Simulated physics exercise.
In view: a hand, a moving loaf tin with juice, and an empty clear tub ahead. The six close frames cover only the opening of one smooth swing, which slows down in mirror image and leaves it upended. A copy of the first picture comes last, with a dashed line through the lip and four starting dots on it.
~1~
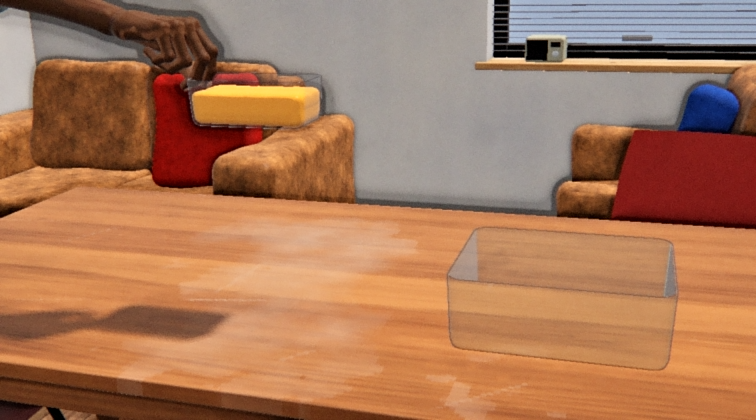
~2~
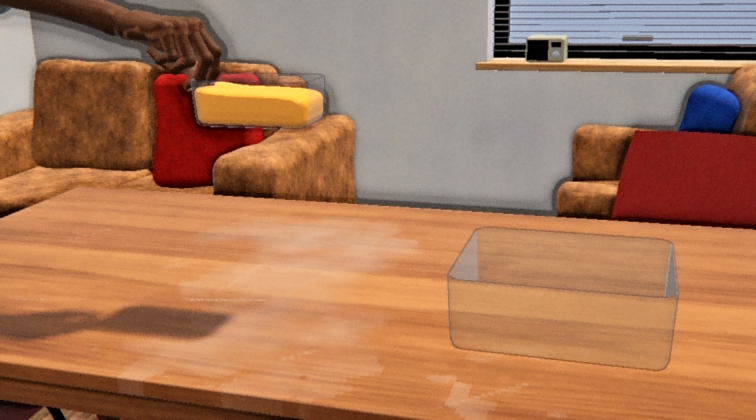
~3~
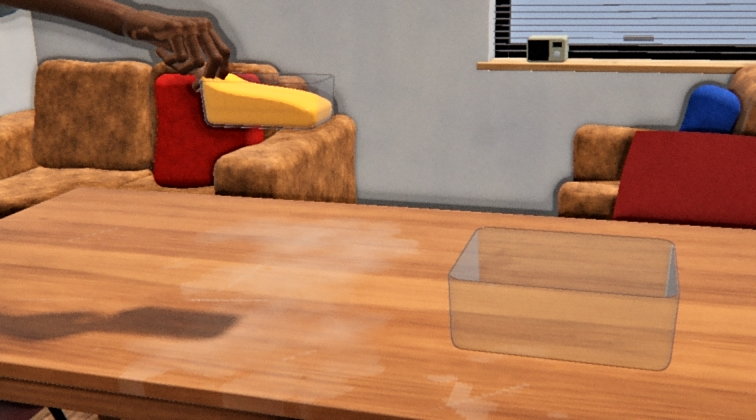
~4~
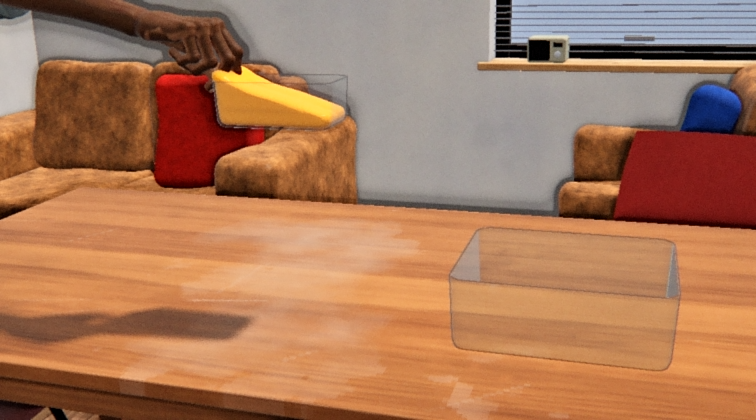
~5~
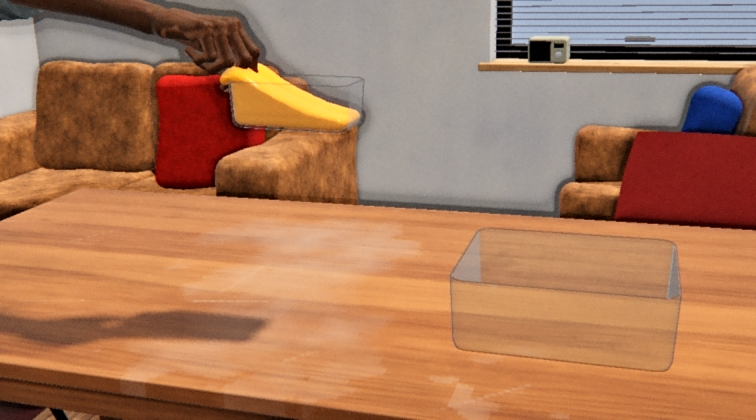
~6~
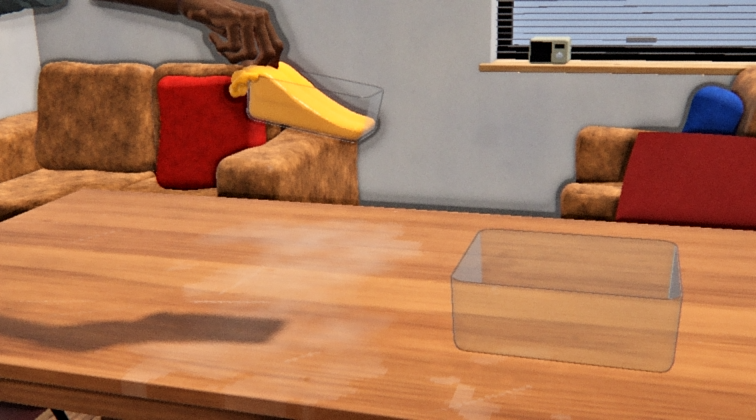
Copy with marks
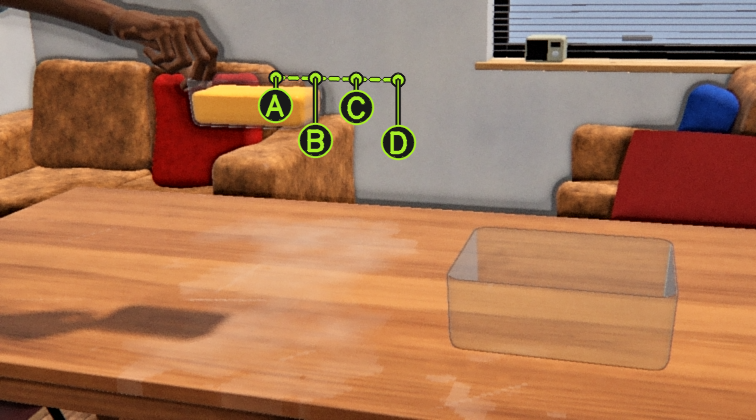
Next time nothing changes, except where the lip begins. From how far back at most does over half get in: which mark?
Choose C.
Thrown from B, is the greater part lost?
Yes, that goes wrong.
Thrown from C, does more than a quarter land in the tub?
Yes.
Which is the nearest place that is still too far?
B it is.
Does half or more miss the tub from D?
No, that is safe.
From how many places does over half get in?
Two of the four.
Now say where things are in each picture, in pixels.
The first picture shows upright, lip at (311, 78); tub from (450, 345) to (669, 369); nothing has left yet.
The second picture shows upright, lip at (315, 78); nothing has left yet.
The third picture shows upright, lip at (324, 78); nothing has left yet.
The fourth picture shows upright, lip at (338, 79); juice is over the rim, down to (222, 78).
The fifth picture shows upright, lip at (355, 81); juice is over the rim, down to (237, 88).
The sixth picture shows tipped about 10°, lip at (375, 92); juice is over the rim, down to (256, 109).
On the marked copy, A at (275, 77); B at (315, 78); C at (356, 79); D at (398, 80).
With A, about 9 % lands in the tub, 89 % falls short.
With B, about 29 % lands in the tub, 67 % falls short and 4 % goes beside or beyond.
With C, about 66 % lands in the tub, 25 % falls short and 9 % goes beside or beyond.
With D, about 80 % lands in the tub, 11 % falls short and 9 % goes beside or beyond.
